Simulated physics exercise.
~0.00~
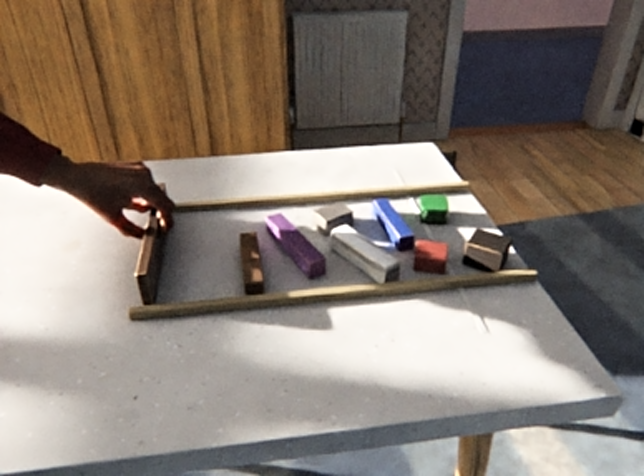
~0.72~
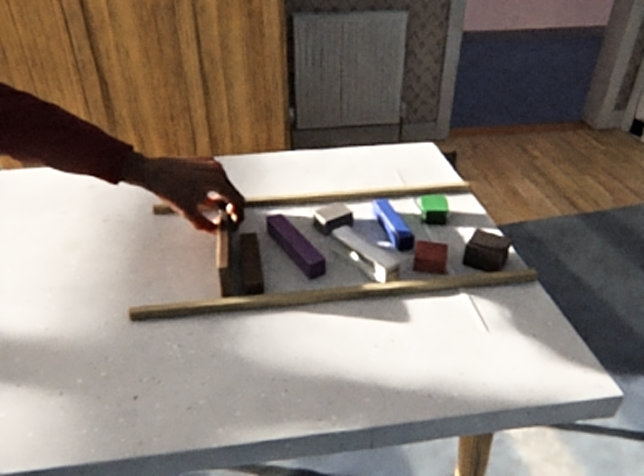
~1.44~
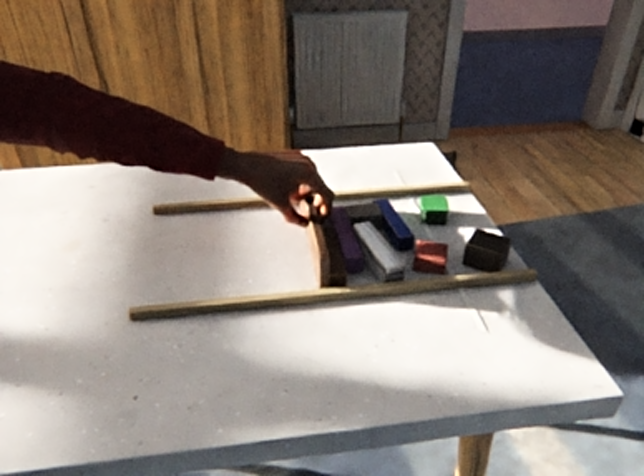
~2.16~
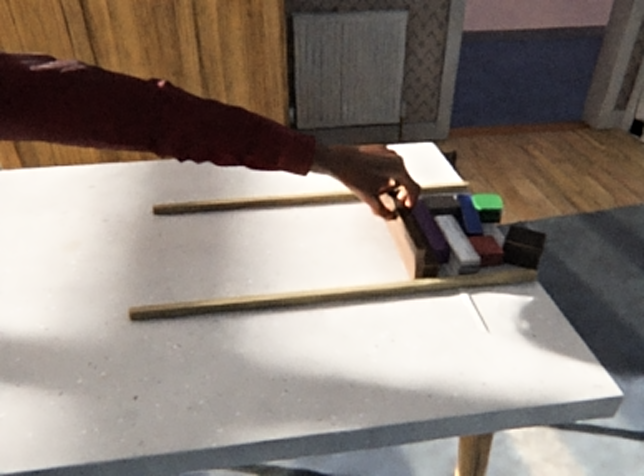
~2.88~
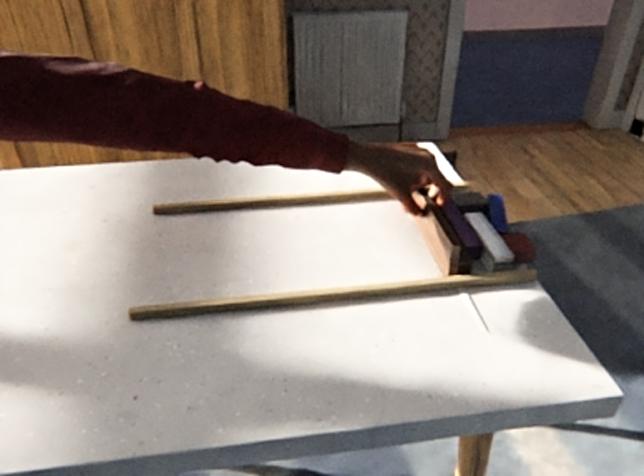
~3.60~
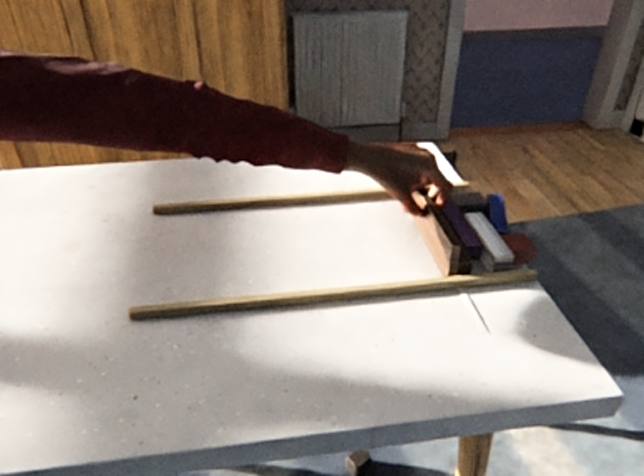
A hand slid an upright wooden board rightward across a white table between two wooden strips, gathering scattered colourful sticks and blocks into a bunch at the edge, where the green and black blocks dropped off before the board stopped.
